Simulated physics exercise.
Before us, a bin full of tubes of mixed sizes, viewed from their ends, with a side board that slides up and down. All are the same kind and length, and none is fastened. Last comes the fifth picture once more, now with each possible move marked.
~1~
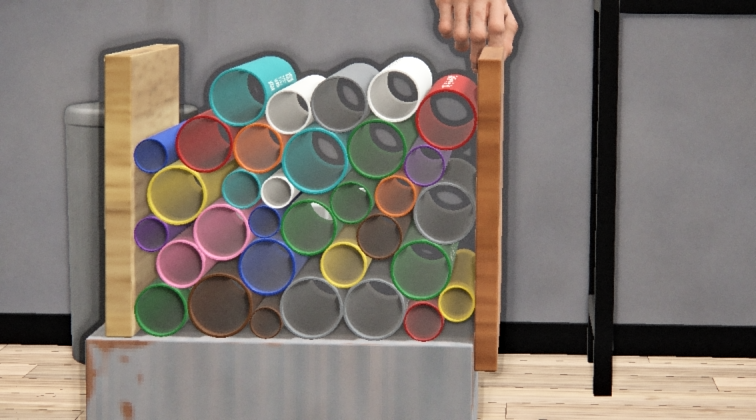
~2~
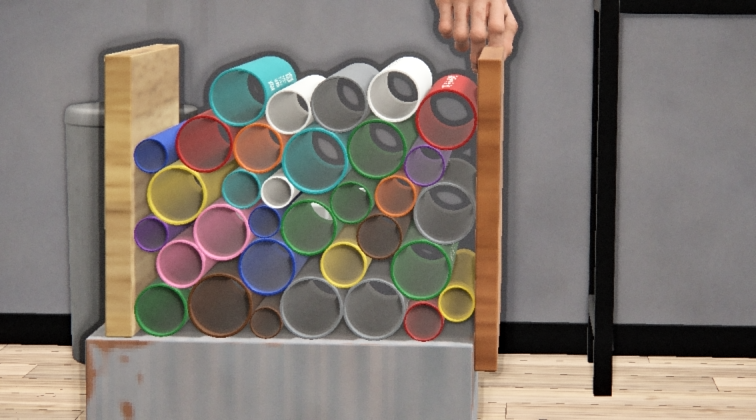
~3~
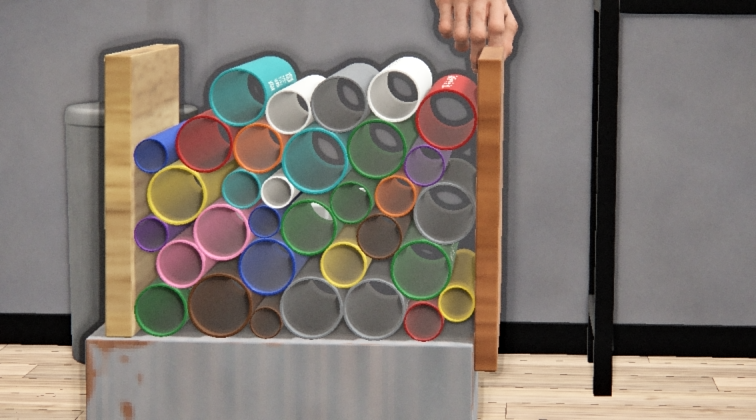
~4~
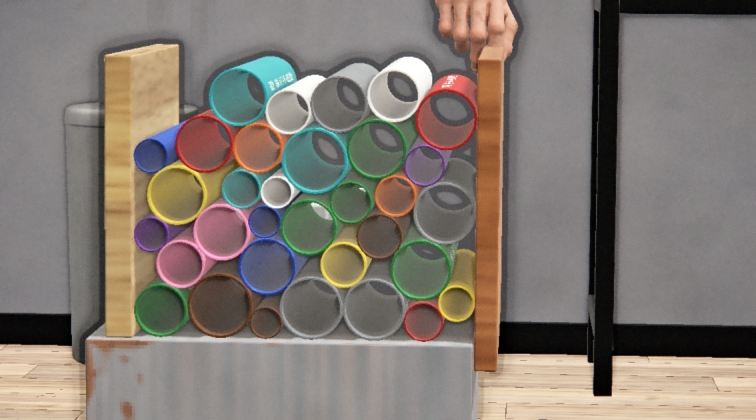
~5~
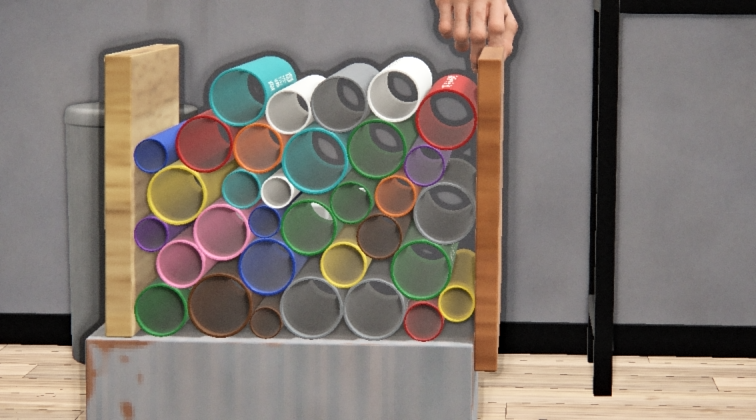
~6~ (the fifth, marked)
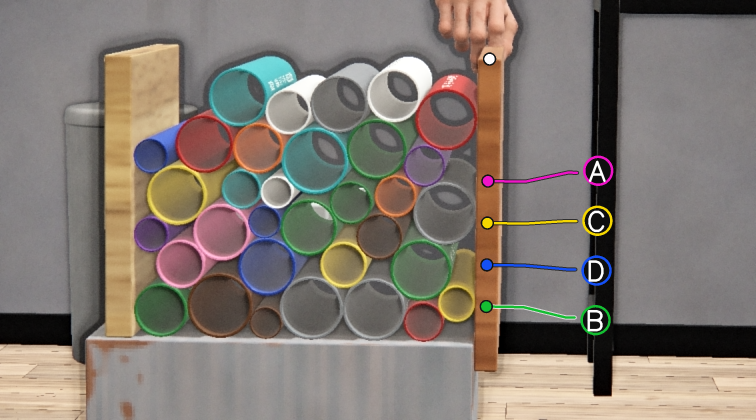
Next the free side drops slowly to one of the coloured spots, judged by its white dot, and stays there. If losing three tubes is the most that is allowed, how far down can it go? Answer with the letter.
Down to C.
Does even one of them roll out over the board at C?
Yes.
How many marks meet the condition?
The number is two.
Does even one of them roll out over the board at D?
At D: Yes.
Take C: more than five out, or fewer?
Fewer than five.
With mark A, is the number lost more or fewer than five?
Fewer than five.
On the marked copy, A at (488, 181); B at (486, 307); C at (487, 223); D at (487, 265); the white dot at (489, 59).
With C. Early on, top of the board (477, 147).
Further on, top of the board (476, 222).
At the end, top of the board (476, 222), three out over the board.
As for the rest, A two out over the board; B more than three out over the board; D four out over the board.
